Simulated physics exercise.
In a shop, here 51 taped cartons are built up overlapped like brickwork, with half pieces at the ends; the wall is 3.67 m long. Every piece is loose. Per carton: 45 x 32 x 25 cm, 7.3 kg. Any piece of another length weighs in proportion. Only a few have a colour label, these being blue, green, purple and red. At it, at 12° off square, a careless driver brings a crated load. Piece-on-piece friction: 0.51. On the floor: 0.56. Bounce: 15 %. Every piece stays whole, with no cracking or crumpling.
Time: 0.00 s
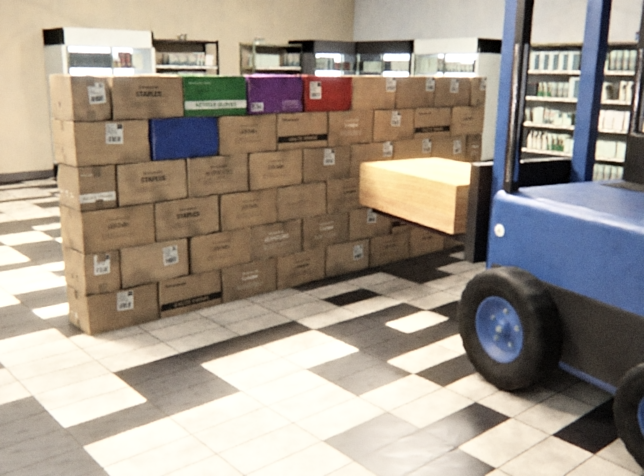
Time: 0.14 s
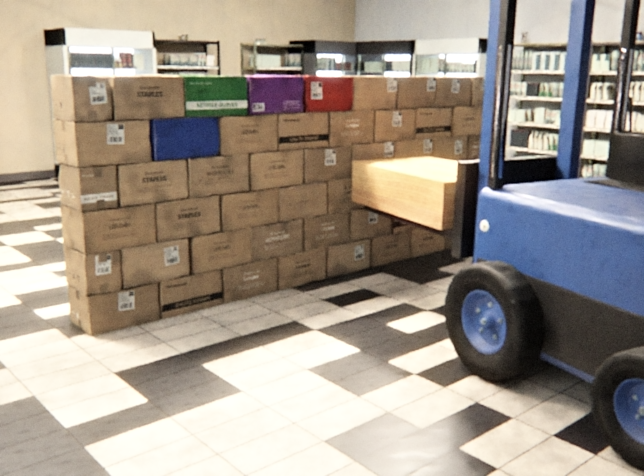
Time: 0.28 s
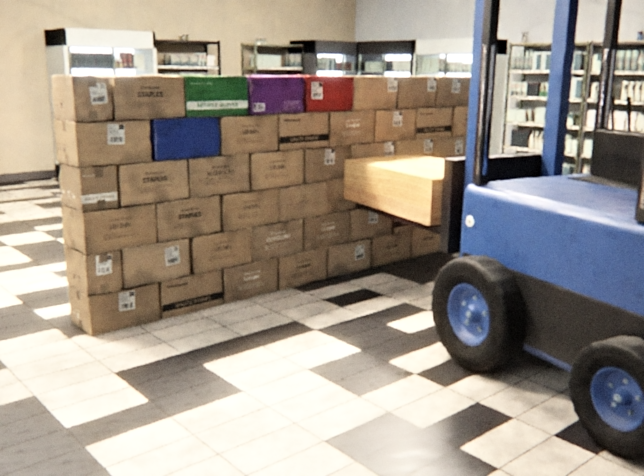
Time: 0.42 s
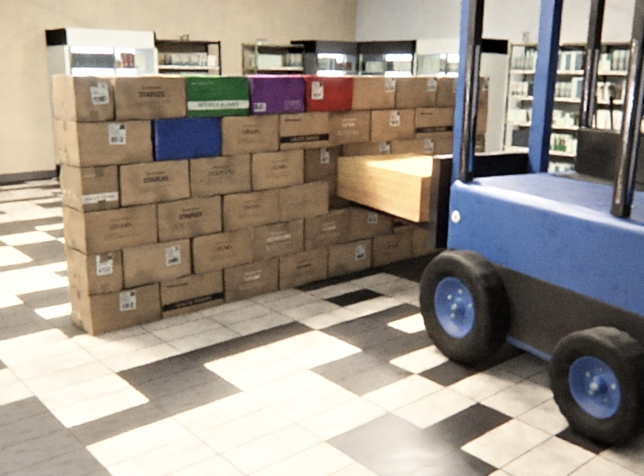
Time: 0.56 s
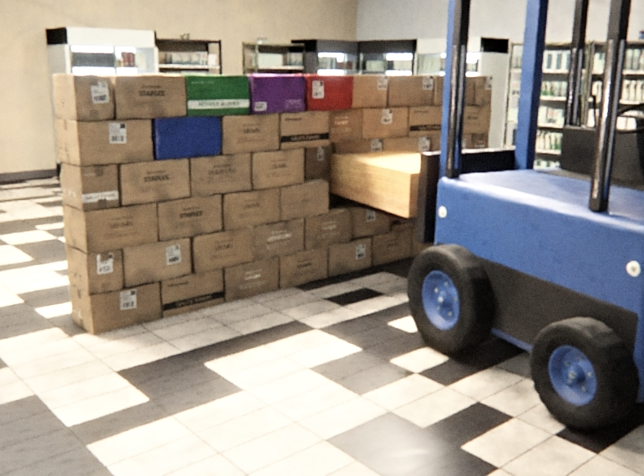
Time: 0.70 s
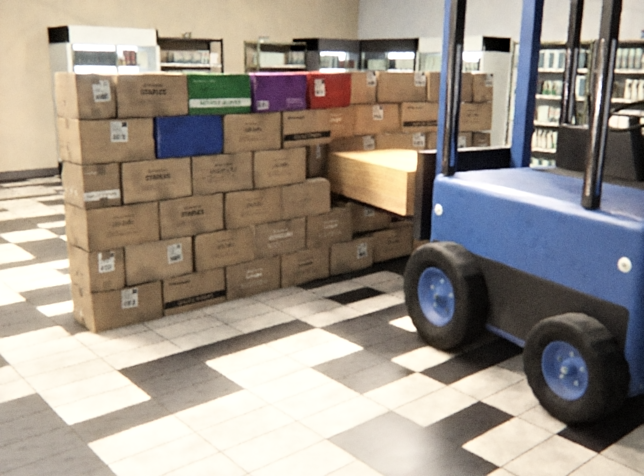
A blue forklift pushes a wooden crate into a carton wall, shoving several boxes back.
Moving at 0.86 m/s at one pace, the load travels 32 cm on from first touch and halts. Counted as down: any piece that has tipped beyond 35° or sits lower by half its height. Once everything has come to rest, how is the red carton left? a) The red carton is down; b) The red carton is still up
a, the red carton is down.
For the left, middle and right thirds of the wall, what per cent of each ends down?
Per cent - left 0, middle 50, right 30.
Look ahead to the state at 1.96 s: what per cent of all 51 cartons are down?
It's 25 percent at that point.
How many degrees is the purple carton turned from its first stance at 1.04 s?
Measured against how it began, the tilt is near 0 degrees.
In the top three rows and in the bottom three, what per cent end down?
From above it's 50%, from below it's 10%.
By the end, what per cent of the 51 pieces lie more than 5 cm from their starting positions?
Share: 25 in a hundred.
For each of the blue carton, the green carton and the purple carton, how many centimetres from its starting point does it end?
Approx. shifts in cm - blue: 0; green: 0; purple: 170.
After 1.04 s, none of the 51 cartons down, 23 disturbed; red carton 15 cm from its place; purple carton 47 mm from its place.
After 1.40 s, 11 of the 51 cartons down; red carton 35° from how it stood; purple carton 11 cm from its place.
After 1.96 s, 13 of the 51 cartons down; red carton upside down; purple carton 27° from how it stood.
In the end (3.5 s), 14 of the 51 cartons down; red carton upside down; purple carton on its side; blue carton unmoved. From the last view, middles, red carton near (258, 201), purple carton near (190, 230).
